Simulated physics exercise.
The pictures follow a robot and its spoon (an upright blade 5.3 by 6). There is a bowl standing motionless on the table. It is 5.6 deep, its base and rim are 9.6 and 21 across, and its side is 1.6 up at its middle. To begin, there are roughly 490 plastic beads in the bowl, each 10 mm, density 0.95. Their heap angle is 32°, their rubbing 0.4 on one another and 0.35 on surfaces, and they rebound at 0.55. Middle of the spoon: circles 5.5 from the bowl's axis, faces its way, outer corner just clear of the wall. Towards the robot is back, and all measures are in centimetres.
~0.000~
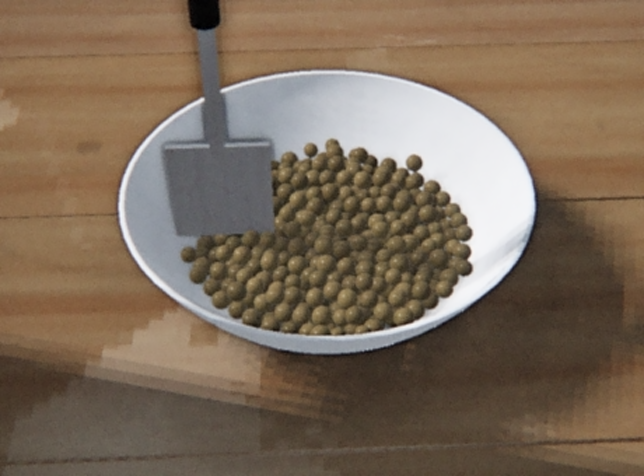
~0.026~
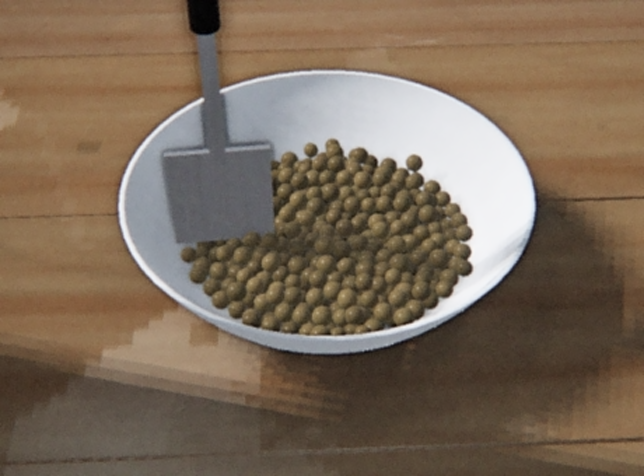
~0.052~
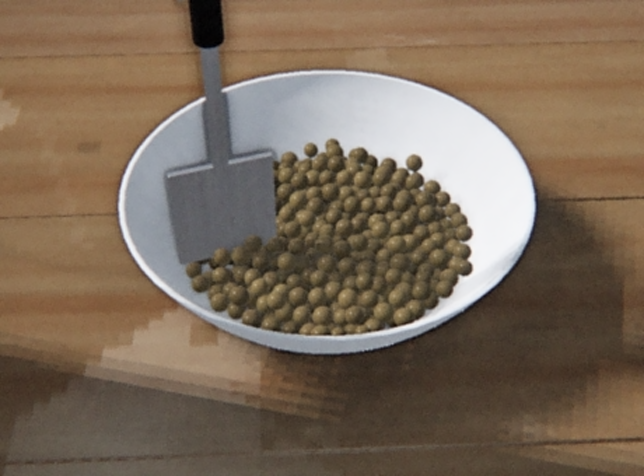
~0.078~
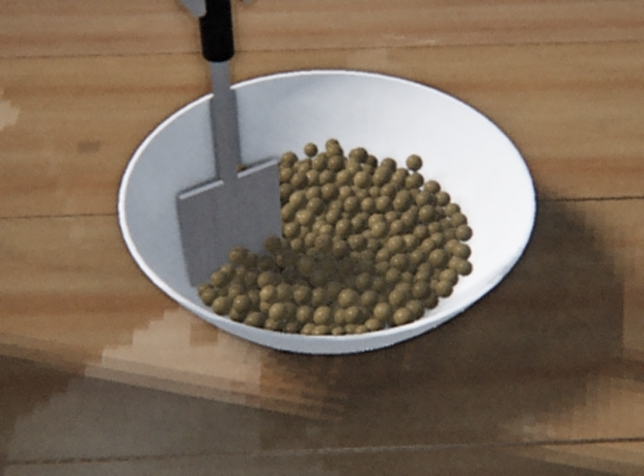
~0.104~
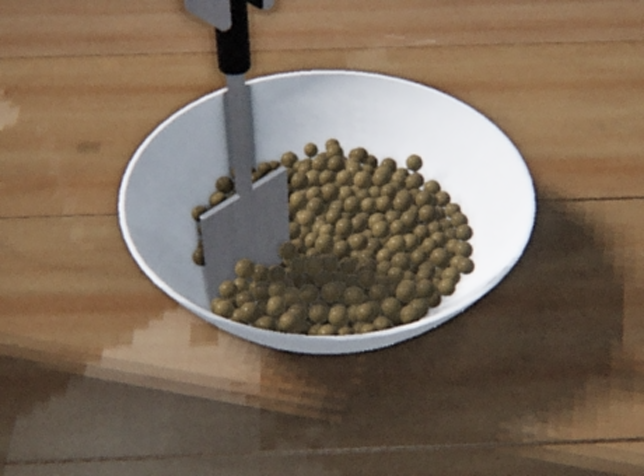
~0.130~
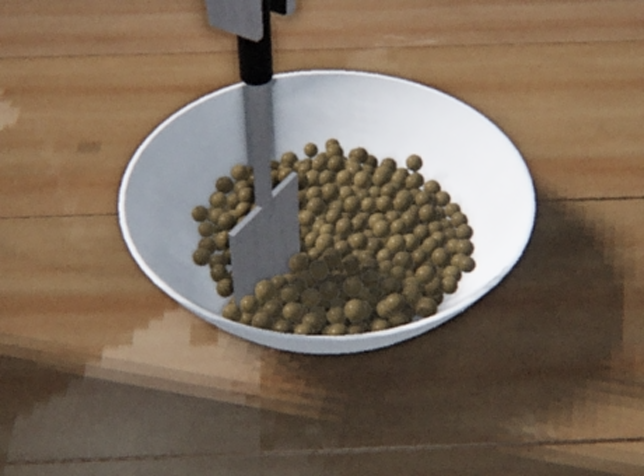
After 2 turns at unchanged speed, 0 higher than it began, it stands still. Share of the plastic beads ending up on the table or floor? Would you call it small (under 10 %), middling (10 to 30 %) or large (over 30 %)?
I would call it middling.
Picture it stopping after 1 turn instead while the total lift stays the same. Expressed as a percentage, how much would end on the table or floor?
Then some 5 per cent.
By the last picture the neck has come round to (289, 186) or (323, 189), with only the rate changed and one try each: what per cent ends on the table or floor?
So, roughly 25 percent the first time and 30 percent the second.
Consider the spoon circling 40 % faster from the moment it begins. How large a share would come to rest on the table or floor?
I'd expect about 25 %.
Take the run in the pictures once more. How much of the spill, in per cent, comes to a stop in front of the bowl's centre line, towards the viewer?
About 40 per cent.
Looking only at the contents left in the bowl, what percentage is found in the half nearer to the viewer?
About 55 %.
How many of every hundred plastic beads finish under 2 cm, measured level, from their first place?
Roughly 25 percent of the load.
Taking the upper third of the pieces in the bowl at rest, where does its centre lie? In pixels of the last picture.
(271, 262).
After 0.65 s, 317° round, highest piece 8 above the table; 463 in the bowl, 22 on the table or floor, 3 in flight or on the tool.
After 1.17 s, 219° round, highest piece 8 above the table; 436 in the bowl, 46 on the table or floor, 6 in flight or on the tool.
After 1.63 s, 0° round, highest piece 6 above the table; 421 in the bowl, 67 on the table or floor.
After 2.33 s, 0° round, highest piece 5 above the table; 421 in the bowl, 67 on the table or floor.
In the end, 421 in the bowl, 67 on the table or floor. That is 14 % on the table or floor.
